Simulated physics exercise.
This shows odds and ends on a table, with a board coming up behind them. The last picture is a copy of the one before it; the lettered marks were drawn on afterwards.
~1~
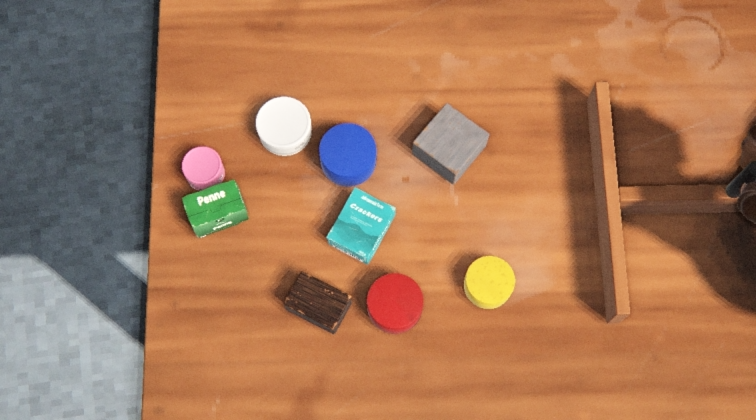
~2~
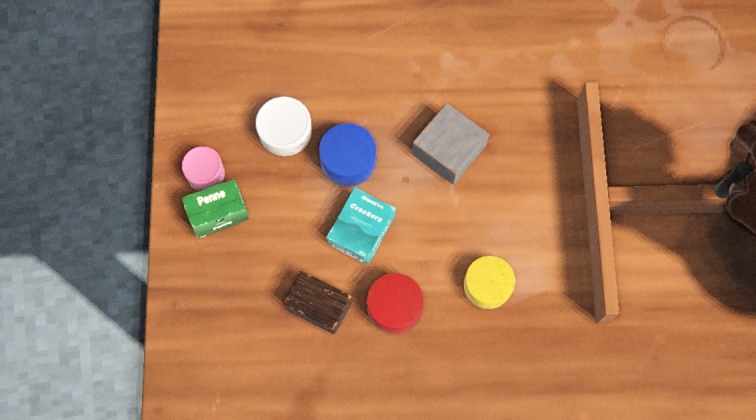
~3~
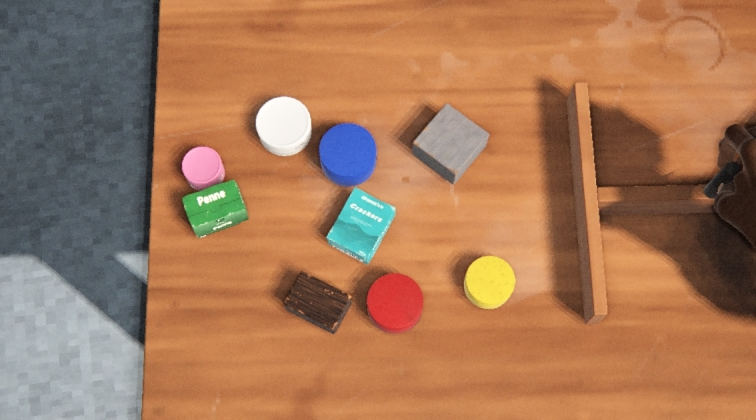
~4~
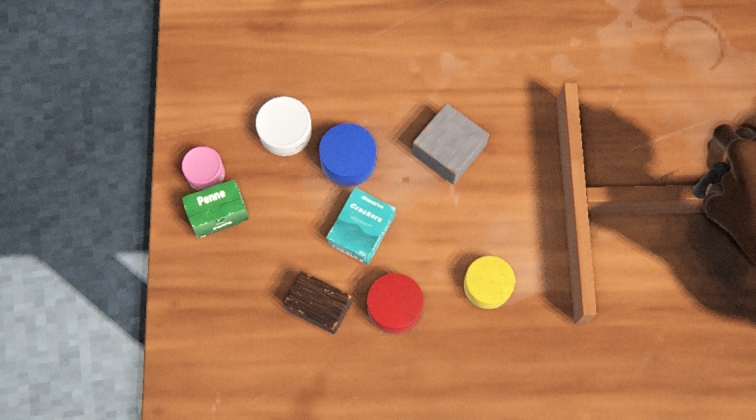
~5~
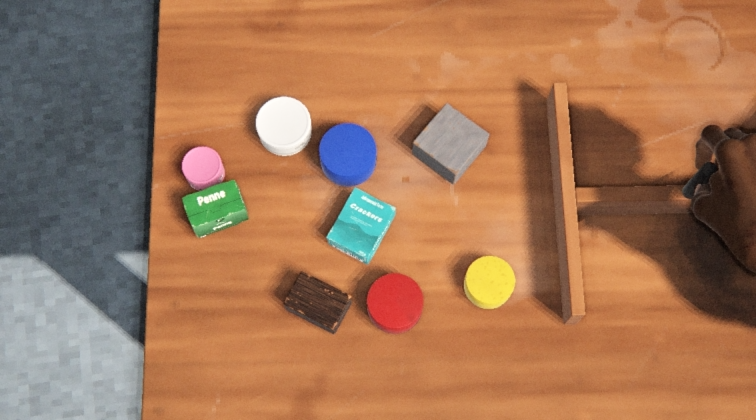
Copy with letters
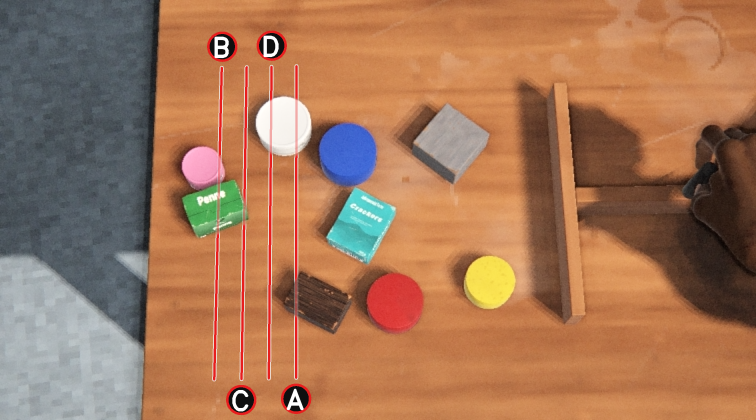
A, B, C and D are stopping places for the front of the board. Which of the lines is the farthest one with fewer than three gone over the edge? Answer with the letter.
Stop at C.
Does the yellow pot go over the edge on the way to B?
By then, no.
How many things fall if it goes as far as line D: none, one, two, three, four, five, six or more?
One.
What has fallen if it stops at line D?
The pink tub.
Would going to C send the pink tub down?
Yes.
On the marked copy, A at (296, 215); B at (218, 216); C at (244, 216); D at (270, 215).
Taking C. A third of the way, board (452, 197); red tin (376, 308); yellow pot (421, 281).
Two thirds of the way, board (335, 199); green packet (205, 212); blue pot (246, 173).
When it is over, board (245, 201); pink tub over the edge; blue pot (160, 157); one fallen.
As for the rest, A is within the limit but short; B drops three; D is within the limit but short.
